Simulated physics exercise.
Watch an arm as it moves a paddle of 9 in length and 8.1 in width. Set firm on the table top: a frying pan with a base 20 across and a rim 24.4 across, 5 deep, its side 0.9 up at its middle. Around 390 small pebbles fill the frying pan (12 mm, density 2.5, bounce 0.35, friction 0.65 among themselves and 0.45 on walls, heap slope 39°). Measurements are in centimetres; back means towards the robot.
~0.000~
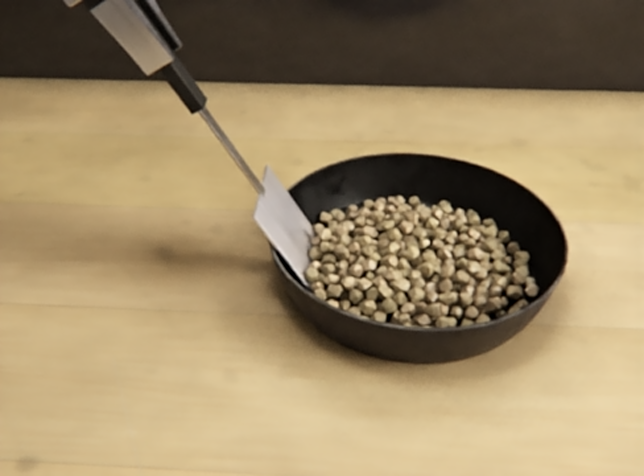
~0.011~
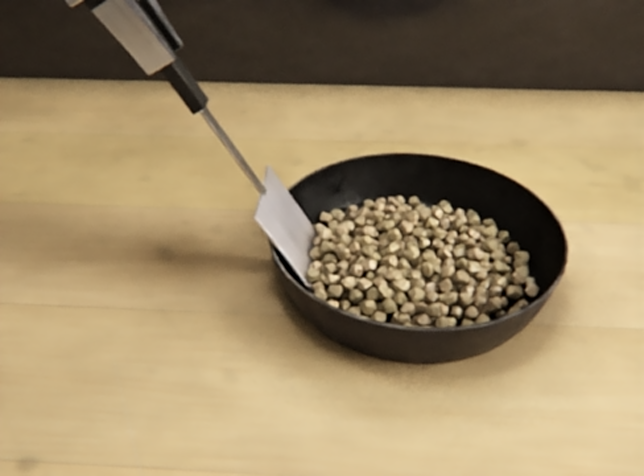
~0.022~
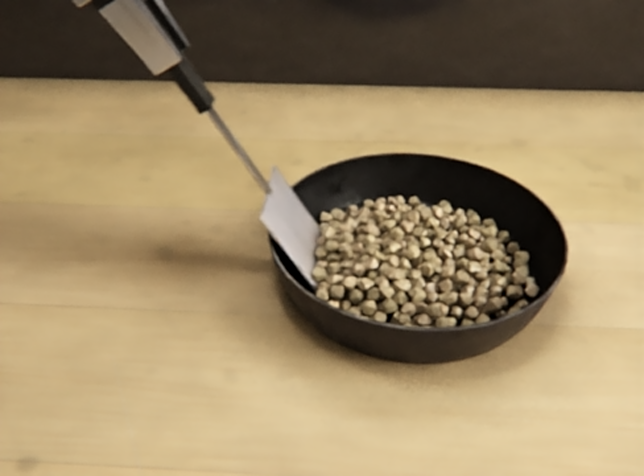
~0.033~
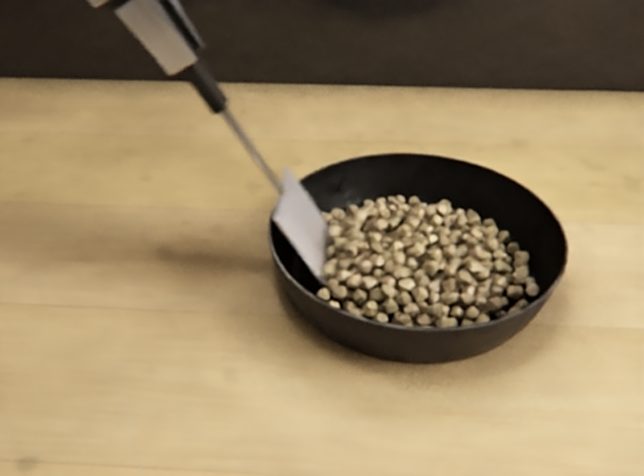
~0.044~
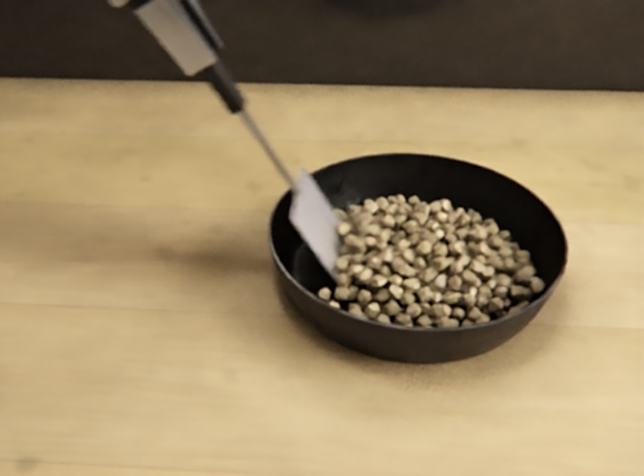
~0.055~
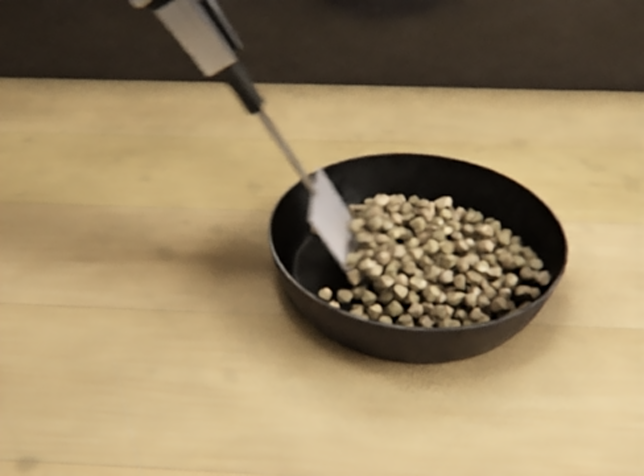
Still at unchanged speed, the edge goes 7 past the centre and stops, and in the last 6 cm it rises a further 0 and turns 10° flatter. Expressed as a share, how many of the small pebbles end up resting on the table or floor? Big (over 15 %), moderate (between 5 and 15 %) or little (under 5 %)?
The share is moderate.
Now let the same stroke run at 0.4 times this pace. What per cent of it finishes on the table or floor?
Roughly 0 percent ends on the table or floor.
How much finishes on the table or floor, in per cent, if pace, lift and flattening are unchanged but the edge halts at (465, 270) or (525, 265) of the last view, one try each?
I'd say roughly 0 per cent, then roughly 30 per cent.
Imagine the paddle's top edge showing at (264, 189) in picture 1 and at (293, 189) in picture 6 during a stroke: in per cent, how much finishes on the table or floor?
My guess would be close to 0 per cent.
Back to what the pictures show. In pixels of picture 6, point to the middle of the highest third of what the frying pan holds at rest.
Near (518, 253).
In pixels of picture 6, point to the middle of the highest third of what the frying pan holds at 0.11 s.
(453, 242).
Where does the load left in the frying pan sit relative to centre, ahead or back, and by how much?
Ahead of centre, roughly 5.0 centimetres.
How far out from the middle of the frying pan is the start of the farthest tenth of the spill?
Distance from centre: Approx. 30 cm.
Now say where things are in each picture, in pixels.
In the first frame, paddle top edge at (261, 190), sloping 60°; upper third of the load around (408, 253), from x 310 to 530, top at y 200; 389 in the frying pan.
In the second frame, paddle top edge at (262, 190), sloping 60°; upper third of the load around (406, 253), from x 315 to 530, top at y 200.
In the third frame, paddle top edge at (268, 190), sloping 60°; upper third of the load around (402, 250), from x 315 to 530, top at y 200.
In the fourth frame, paddle top edge at (281, 191), sloping 60°; upper third of the load around (405, 248), from x 315 to 530, top at y 200.
In the fifth frame, paddle top edge at (297, 191), sloping 60°; upper third of the load around (408, 247), from x 315 to 535, top at y 200.
In the sixth frame, paddle top edge at (314, 192), sloping 60°; upper third of the load around (415, 248), from x 315 to 545, top at y 200; 389 in the frying pan.
By 0.08 s, sloping 60°, highest piece 6 above the table; 389 in the frying pan.
By 0.11 s, sloping 57°, highest piece 7 above the table; 389 in the frying pan.
By 0.32 s, sloping 50°, highest piece 7 above the table; 351 in the frying pan, 28 on the table or floor, 10 on the blade or in flight.
By 1.37 s, sloping 50°, highest piece 6 above the table; 350 in the frying pan, 39 on the table or floor.
Final count, 350 in the frying pan, 39 on the table or floor. That is 10 % on the table or floor.
